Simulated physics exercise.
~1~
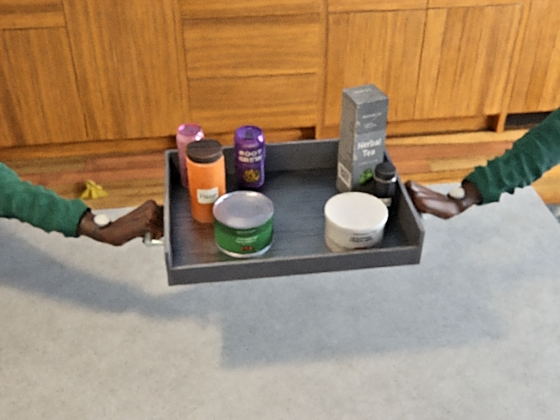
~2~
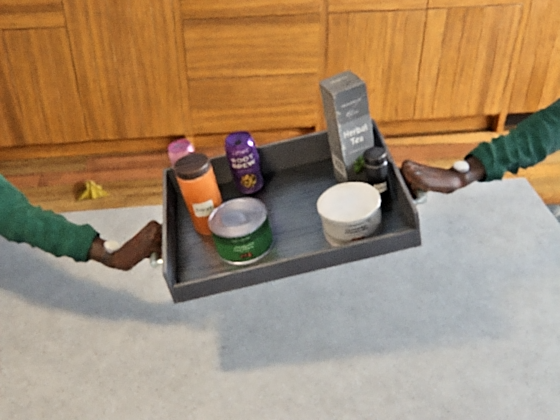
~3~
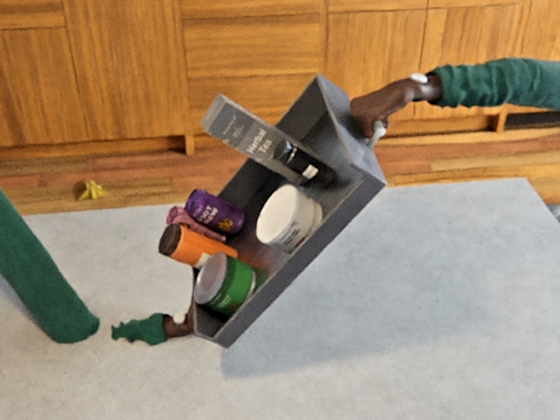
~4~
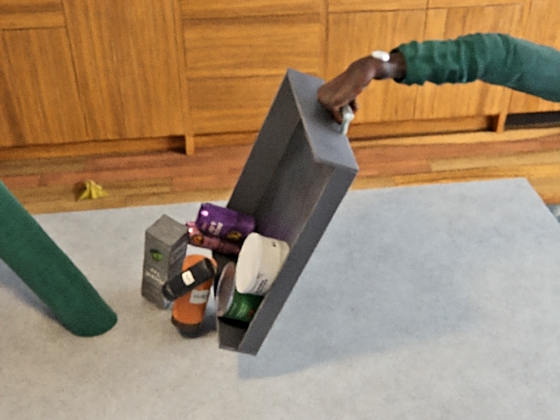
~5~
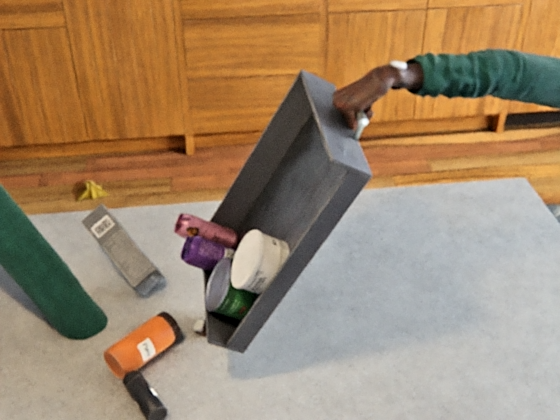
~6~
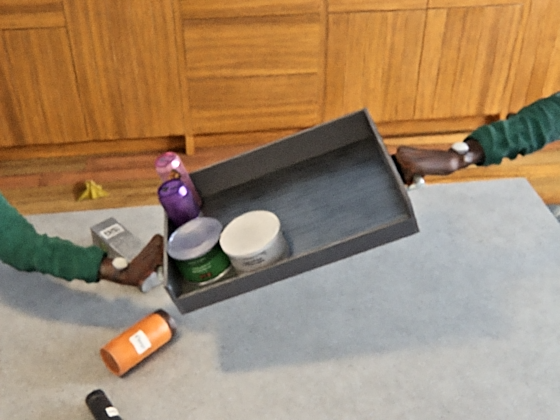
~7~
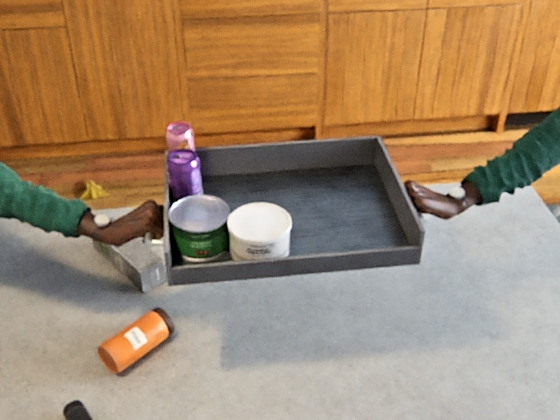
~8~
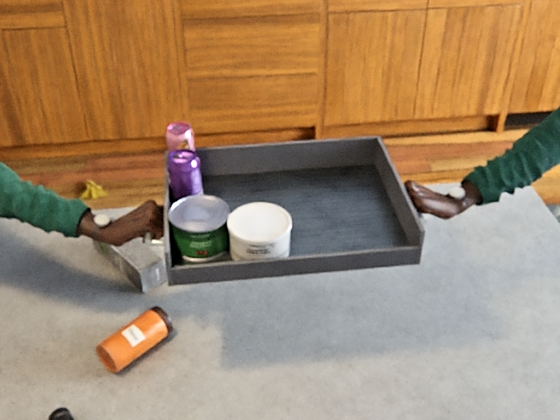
Two hands tip a grey crate steeply left, spilling three items, then level it.
